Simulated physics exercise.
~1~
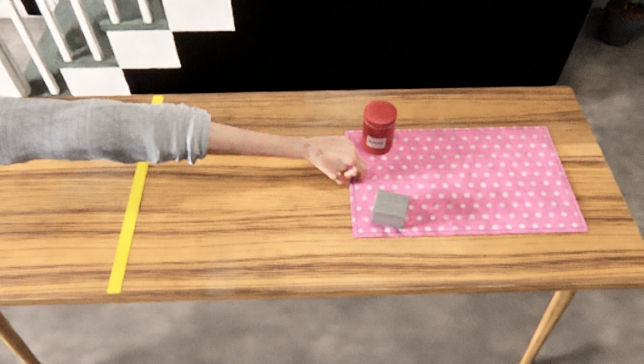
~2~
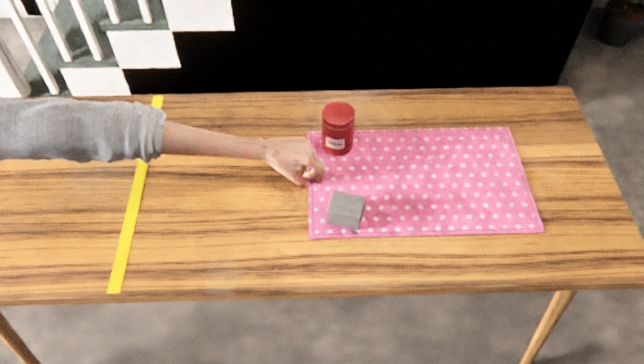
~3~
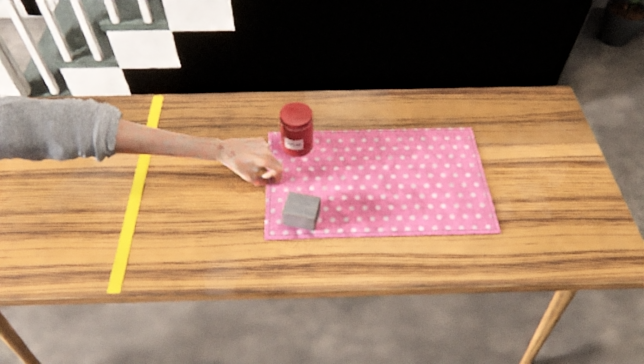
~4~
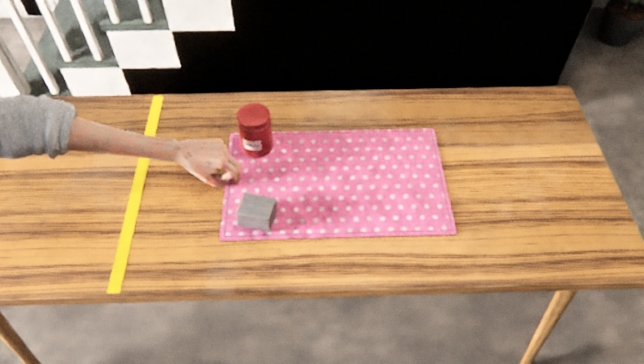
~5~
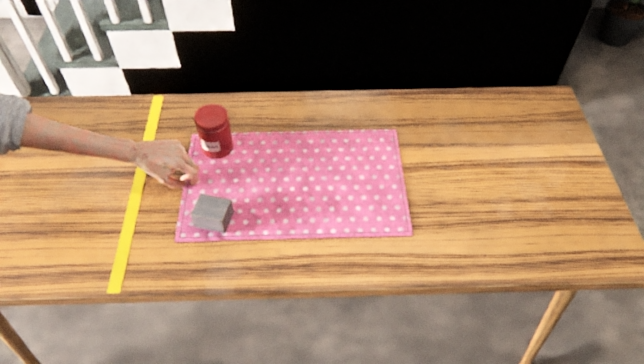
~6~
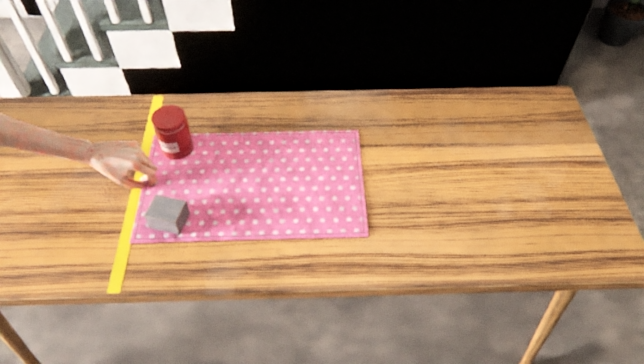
The video shows a hand pulling a pink polka-dot cloth steadily leftward across a wooden table, carrying a grey block and an upright red jar. The cloth's leading edge reaches the yellow tape line with both objects still resting on it.
